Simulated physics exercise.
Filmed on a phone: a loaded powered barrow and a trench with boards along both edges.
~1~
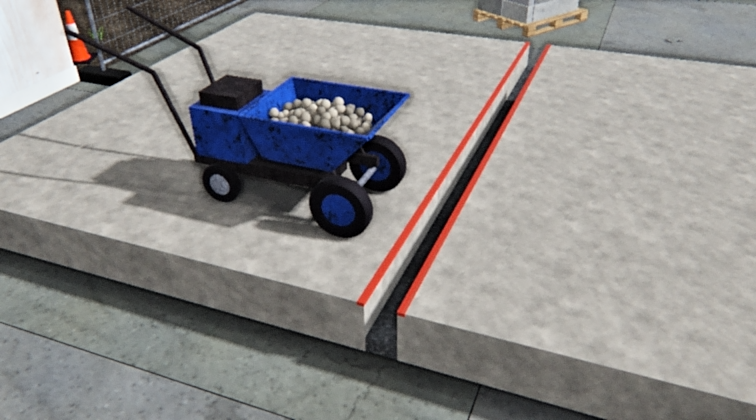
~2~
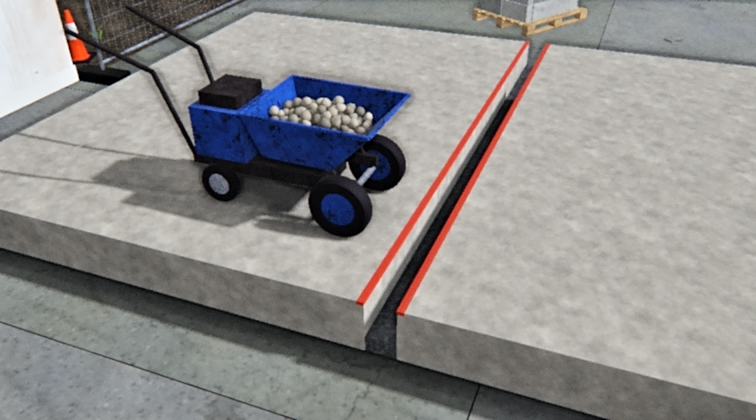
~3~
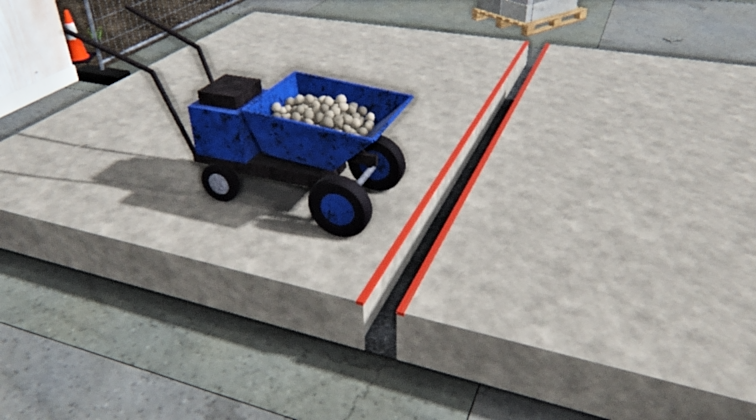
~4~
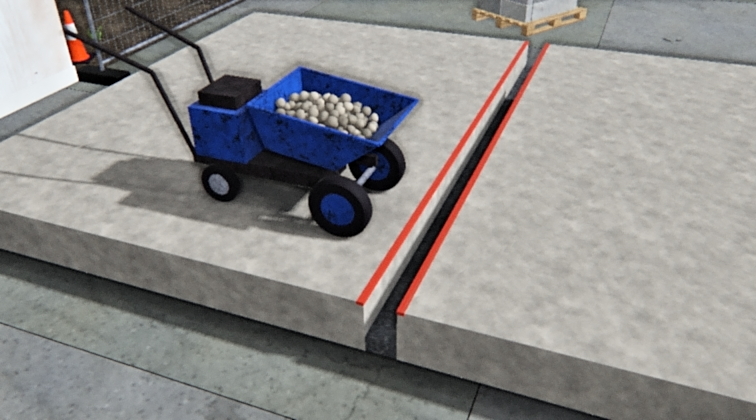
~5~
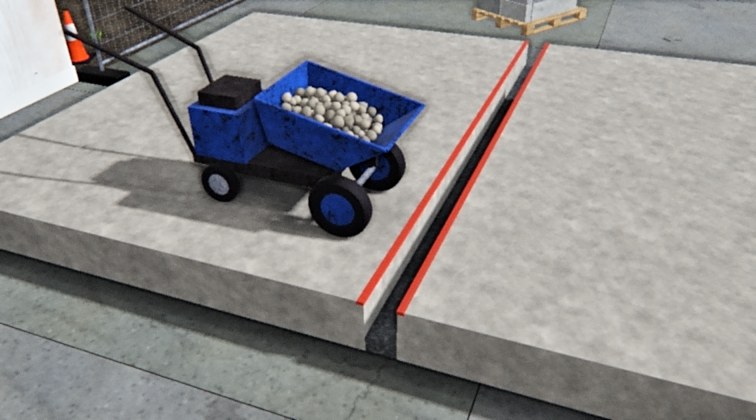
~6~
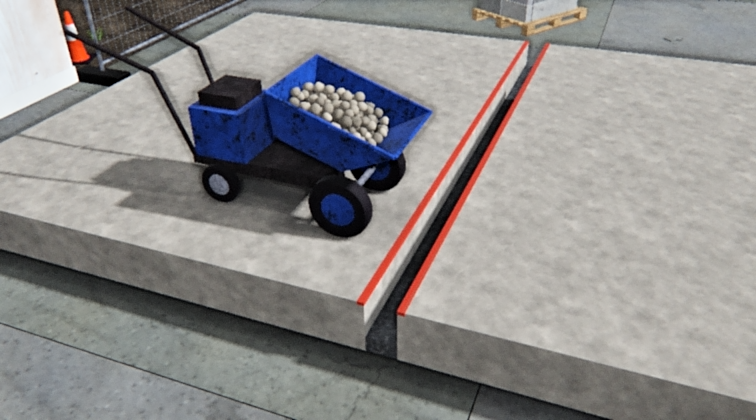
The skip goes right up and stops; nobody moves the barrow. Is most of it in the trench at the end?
The trench ends with only the smaller part of it.
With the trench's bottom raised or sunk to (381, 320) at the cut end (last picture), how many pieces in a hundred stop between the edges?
Near 0 %.
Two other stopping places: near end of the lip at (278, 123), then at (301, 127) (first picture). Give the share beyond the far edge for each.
Near 0 % and 0 %.
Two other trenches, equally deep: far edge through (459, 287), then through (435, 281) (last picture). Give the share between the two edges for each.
In turn 90 and 50 in a hundred.
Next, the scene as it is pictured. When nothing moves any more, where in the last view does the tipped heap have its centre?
Around (479, 230).
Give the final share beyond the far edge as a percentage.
Close to 75 per cent.
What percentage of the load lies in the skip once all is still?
Roughly 20 in a hundred.
Just after the last frame, skip tipped steeply; every one in the skip.
A moment on, skip tipped right over; roughly two thirds in the skip; roughly a third beyond it.
Further on, skip tipped right over; roughly a quarter in the skip; just a few in or heaped over the trench; the larger part beyond it.
When it is over, skip tipped right over; roughly a quarter in the skip; just a few in or heaped over the trench; the larger part beyond it.
